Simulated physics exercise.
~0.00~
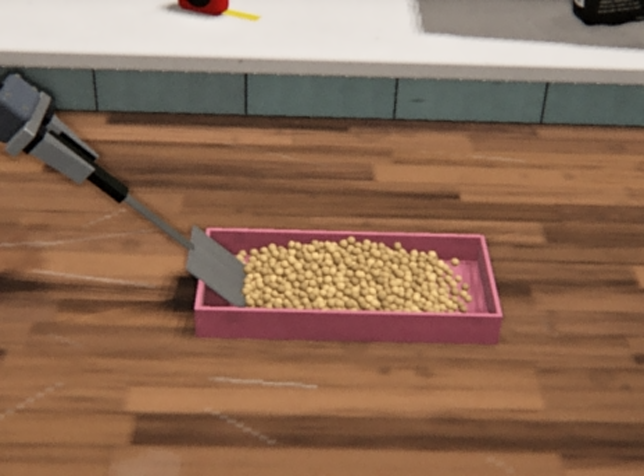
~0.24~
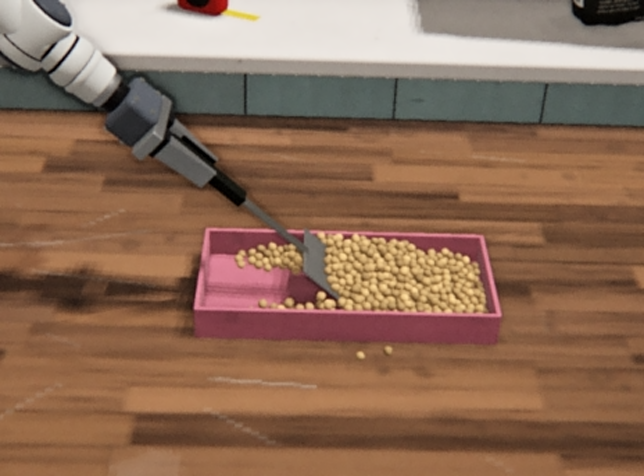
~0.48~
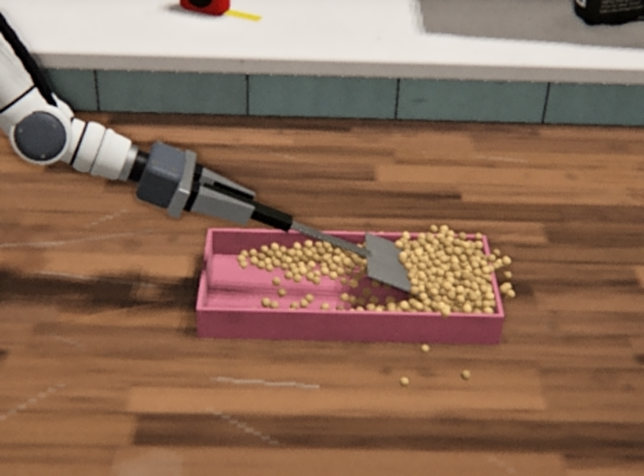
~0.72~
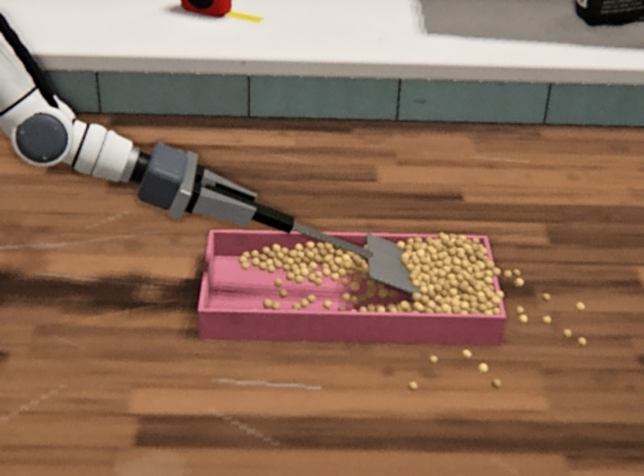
On a wooden surface seen from above at a slight angle, with a strip of teal tiles and a white counter behind, a shallow pink roasting tin holds a heap of dried chickpeas. A white and grey robot arm reaches in from the left, holding a grey turner at the tin's left end. It pushes the blade rightwards through the chickpeas, baring part of the tin's floor, and a couple drop in front. The blade tilts flatter and stops right of centre, with the chickpeas banked against the right end. Some spill over, leaving a small scatter on the wood while most stay inside.
